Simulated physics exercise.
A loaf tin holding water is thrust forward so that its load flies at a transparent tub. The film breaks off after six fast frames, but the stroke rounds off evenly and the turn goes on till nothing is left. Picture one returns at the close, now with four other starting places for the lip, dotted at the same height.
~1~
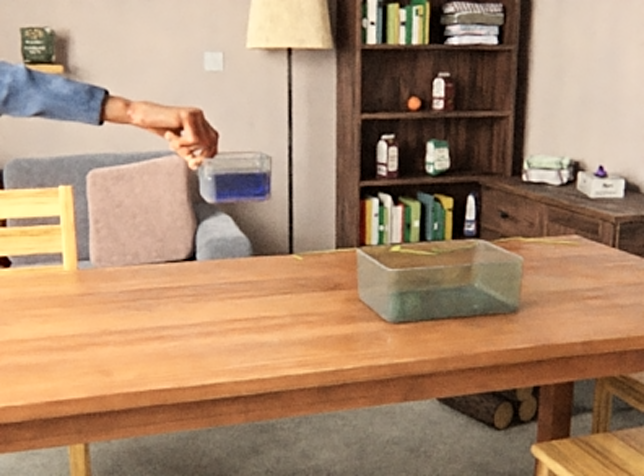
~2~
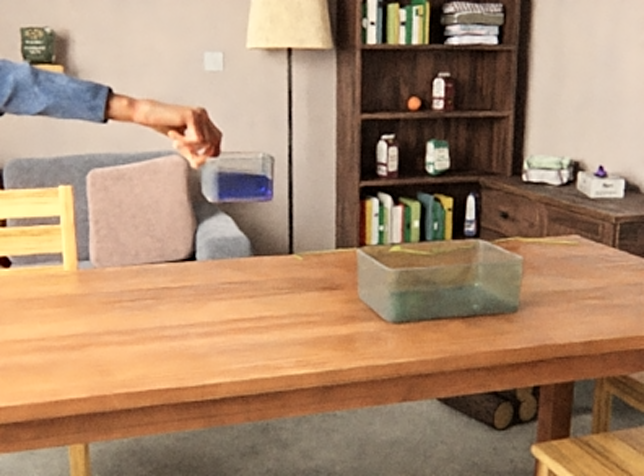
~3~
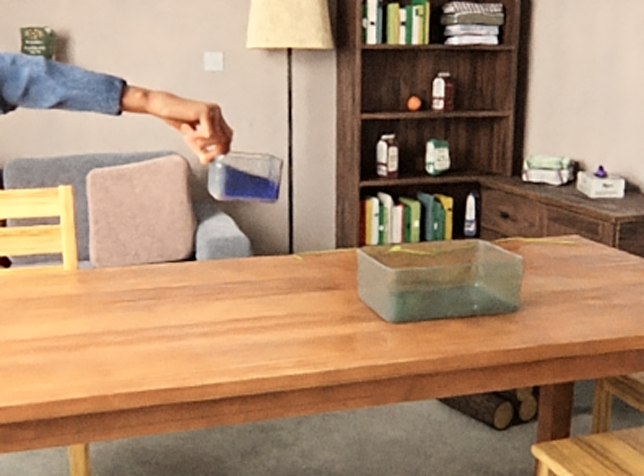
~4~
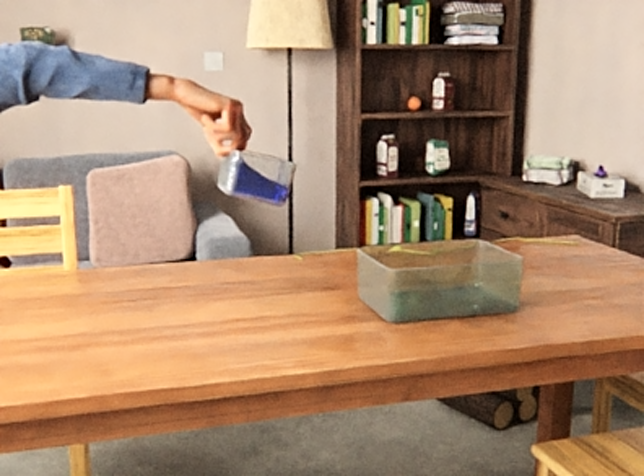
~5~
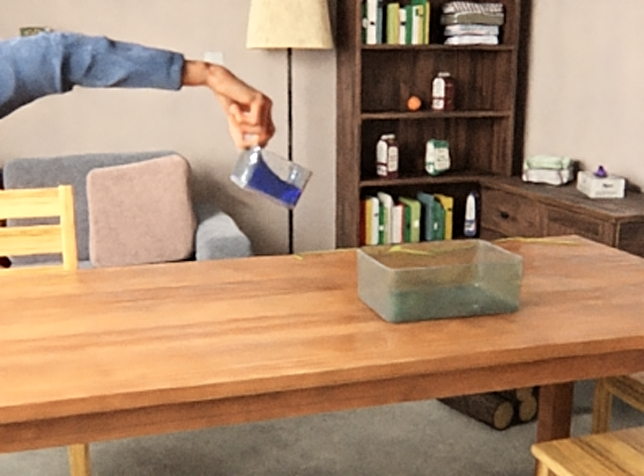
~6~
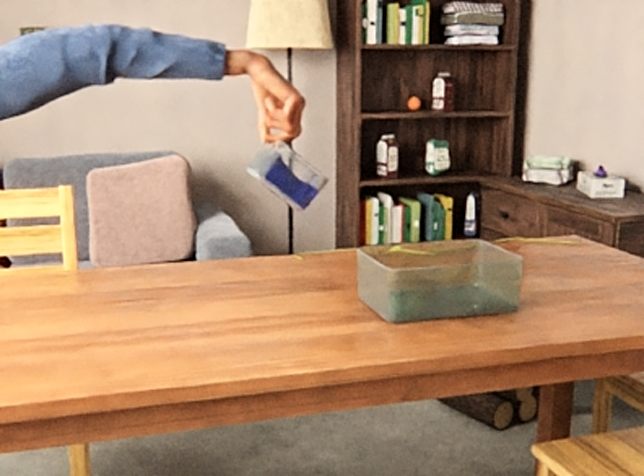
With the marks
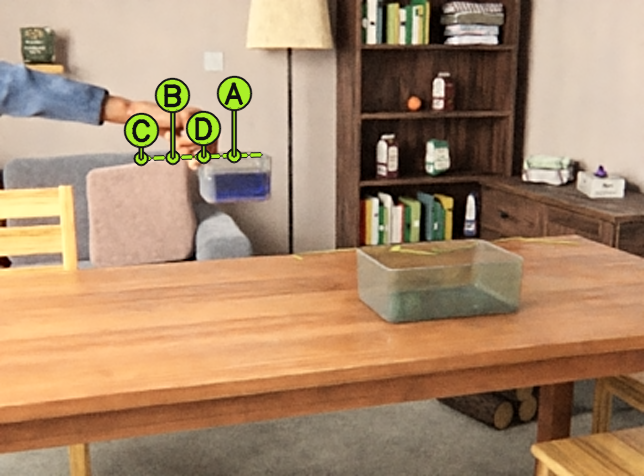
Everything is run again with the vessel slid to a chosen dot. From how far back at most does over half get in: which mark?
The answer is place D.
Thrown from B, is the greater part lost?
Yes, that goes wrong.
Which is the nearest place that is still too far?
B it is.
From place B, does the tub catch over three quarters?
No, less.
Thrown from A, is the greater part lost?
No.
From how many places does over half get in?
Two of them.
On the marked copy, A at (234, 155); B at (172, 157); C at (141, 158); D at (203, 156).
With A, about 78 % lands in the tub, 9 % falls short and 13 % goes beside or beyond.
With B, about 22 % lands in the tub, 73 % falls short and 5 % goes beside or beyond.
With C, about 0 % lands in the tub, 97 % falls short and 3 % goes beside or beyond.
With D, about 71 % lands in the tub, 18 % falls short and 10 % goes beside or beyond.
